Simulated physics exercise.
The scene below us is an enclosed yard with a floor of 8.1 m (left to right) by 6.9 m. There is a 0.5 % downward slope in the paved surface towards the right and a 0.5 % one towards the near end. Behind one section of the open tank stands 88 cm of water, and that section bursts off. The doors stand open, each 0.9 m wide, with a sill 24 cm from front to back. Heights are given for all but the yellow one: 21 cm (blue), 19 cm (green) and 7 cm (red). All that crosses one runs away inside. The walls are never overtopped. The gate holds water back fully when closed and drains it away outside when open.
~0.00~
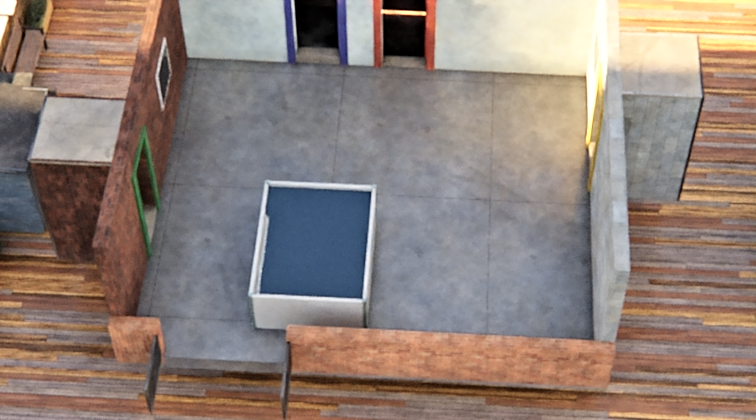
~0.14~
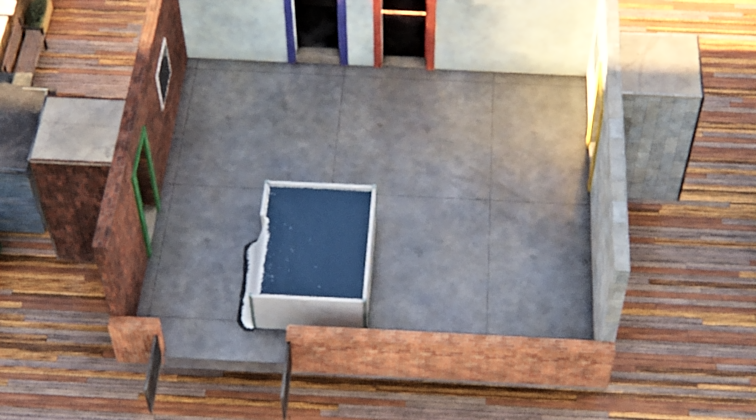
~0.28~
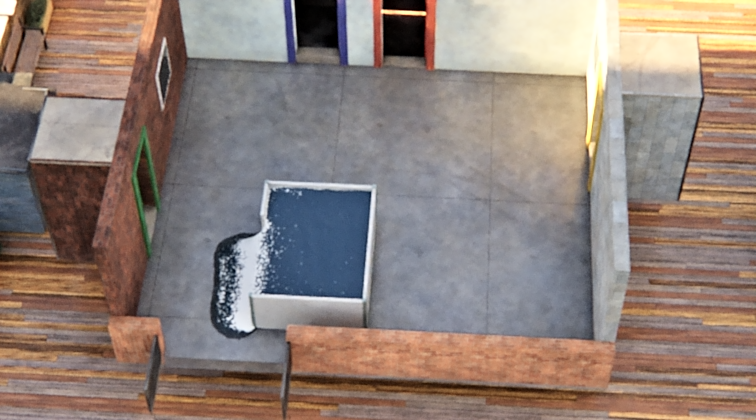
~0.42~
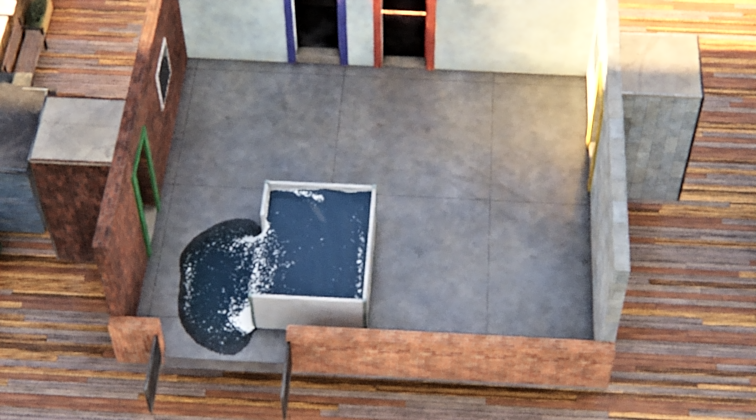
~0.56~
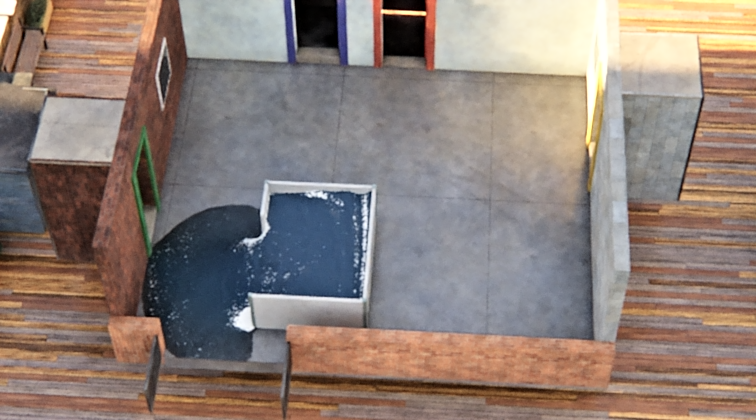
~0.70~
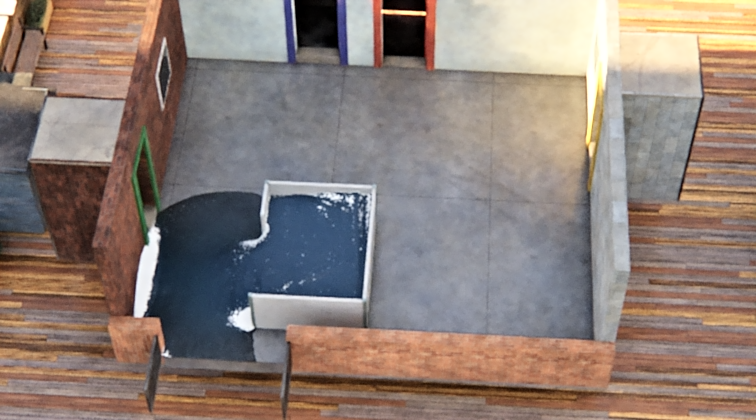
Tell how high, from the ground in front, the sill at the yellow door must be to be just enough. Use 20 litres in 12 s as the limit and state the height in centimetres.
It must be about 7 cm high.
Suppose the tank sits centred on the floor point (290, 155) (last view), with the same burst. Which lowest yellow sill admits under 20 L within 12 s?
7.5 cm, give or take.
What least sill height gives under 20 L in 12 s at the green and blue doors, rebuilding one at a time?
You'd want about 35 centimetres at green and about 10.5 centimetres at blue.
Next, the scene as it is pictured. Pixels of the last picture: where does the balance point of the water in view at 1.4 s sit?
The water is centred near (260, 277).
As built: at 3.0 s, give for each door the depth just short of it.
Depths in cm: Blue 0, green 26, red 0, yellow 0.
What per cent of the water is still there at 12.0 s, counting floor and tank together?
Some 56 %.
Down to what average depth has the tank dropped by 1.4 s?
It averages close to 49 centimetres.
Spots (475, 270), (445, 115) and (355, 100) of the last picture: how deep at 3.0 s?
0, 0 and 0 cm, respectively.
After 1.4 s water covers 15 % of the floor, deepest (76 cm) near (132, 343); it has not reached the yellow door.
After 3.0 s water covers 30 % of the floor, deepest (32 cm) near (132, 343); it has not reached the yellow door.
After 12.0 s water covers 90 % of the floor, deepest (13 cm) near (575, 367); 8 cm at the yellow door, 0 litres in over its 19 cm sill.
At the yellow door as built, the water arrived by 6.8 s and peaked near 10 cm at 8.4 s.
With a sill of 6 cm, 30 litres would have come in within the 12 s; with 8 cm, 10 litres. So under 20 litres takes about 7 cm.
